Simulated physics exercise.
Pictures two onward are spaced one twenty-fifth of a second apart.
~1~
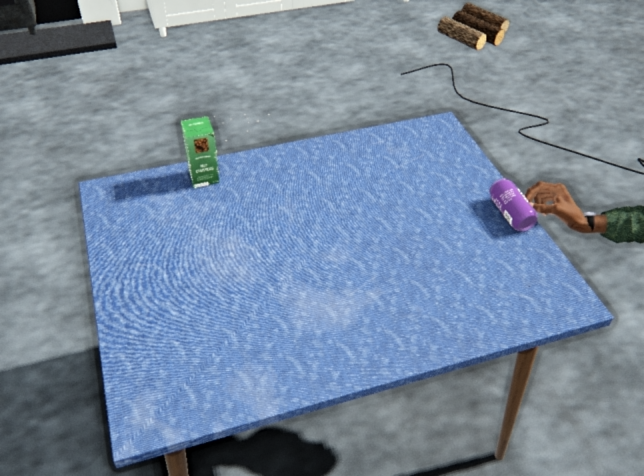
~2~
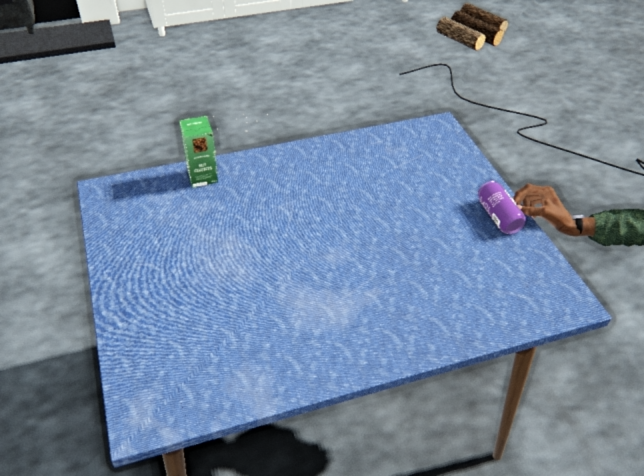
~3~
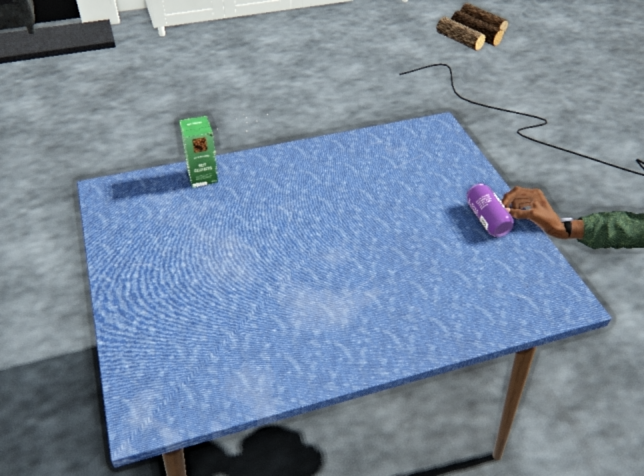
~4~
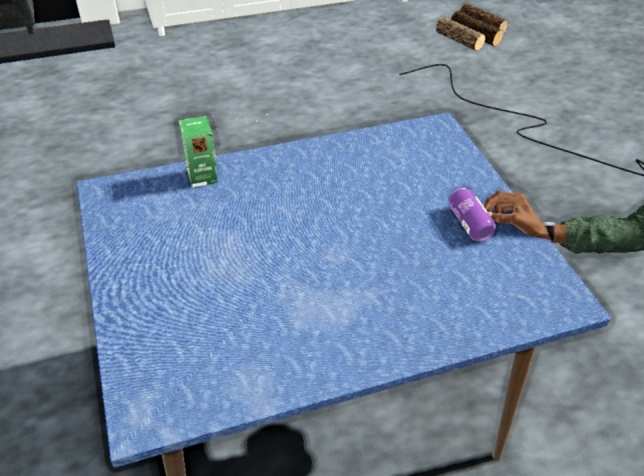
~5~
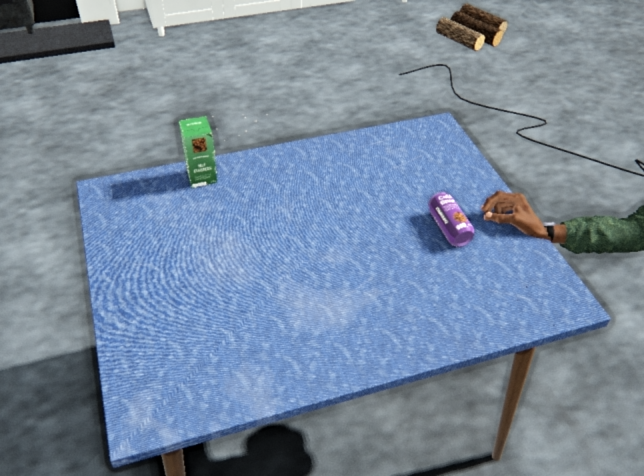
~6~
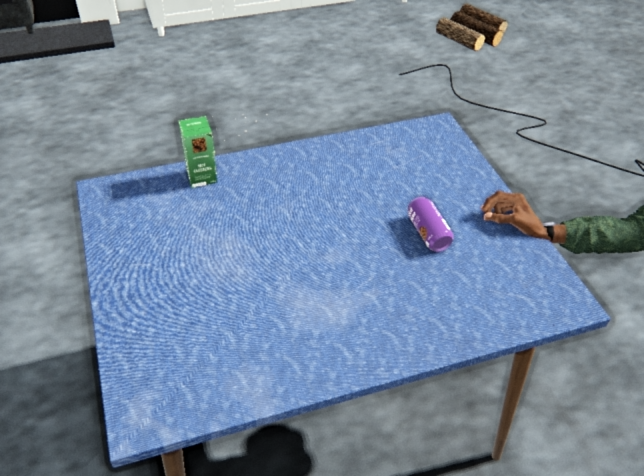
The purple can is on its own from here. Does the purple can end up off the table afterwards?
Yes, it leaves the table.
Then, 0.40 s later than the last frame, purple can moved well along near (212, 274).
Then, 0.90 s later than the last frame, purple can now off the table.
When it is over, off the table, purple can.
